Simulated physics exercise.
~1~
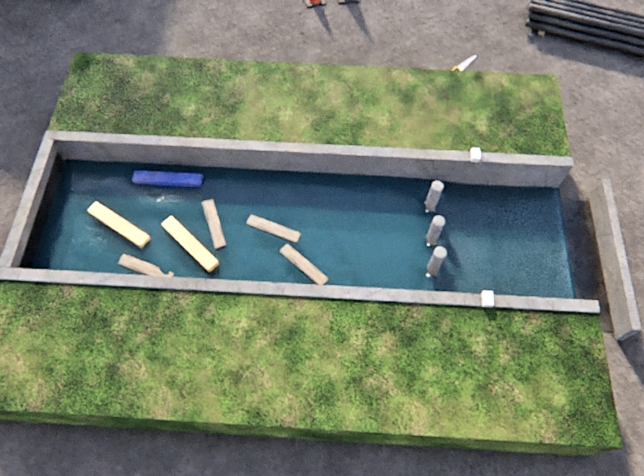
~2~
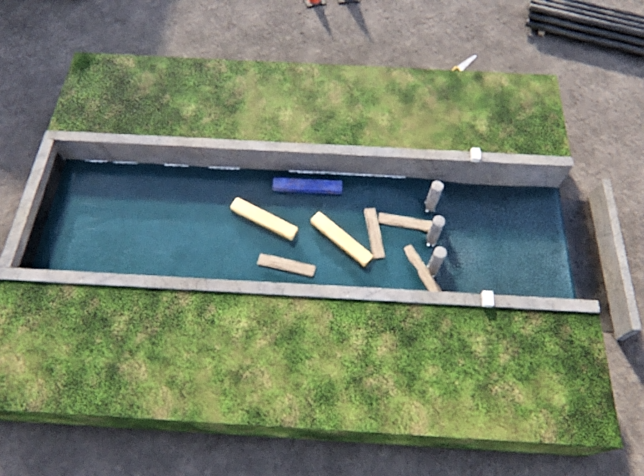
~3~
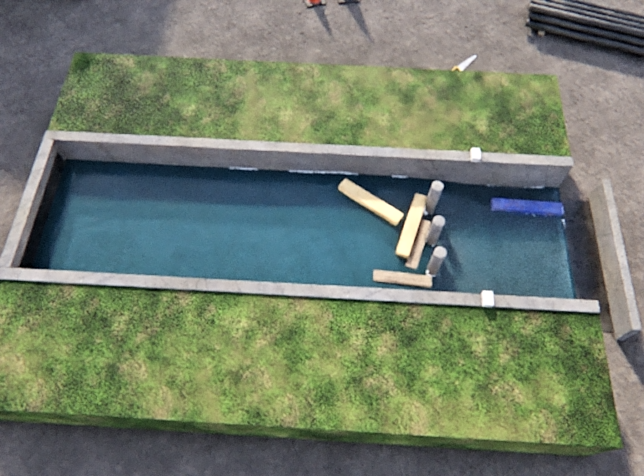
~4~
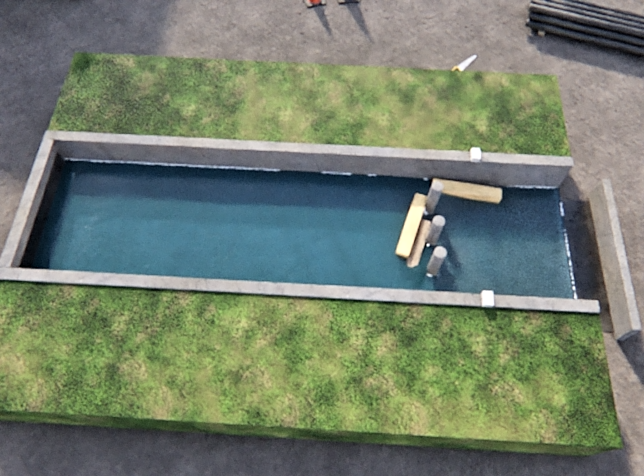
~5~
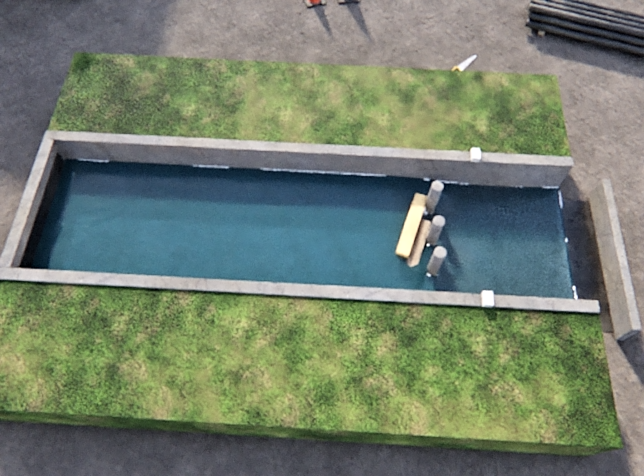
A blue beam floated right along a water-filled channel, slipped past three posts and left at the far end, while pale beams and boards drifted behind it; some got through, but a yellowish beam and smaller boards stayed caught against the posts.
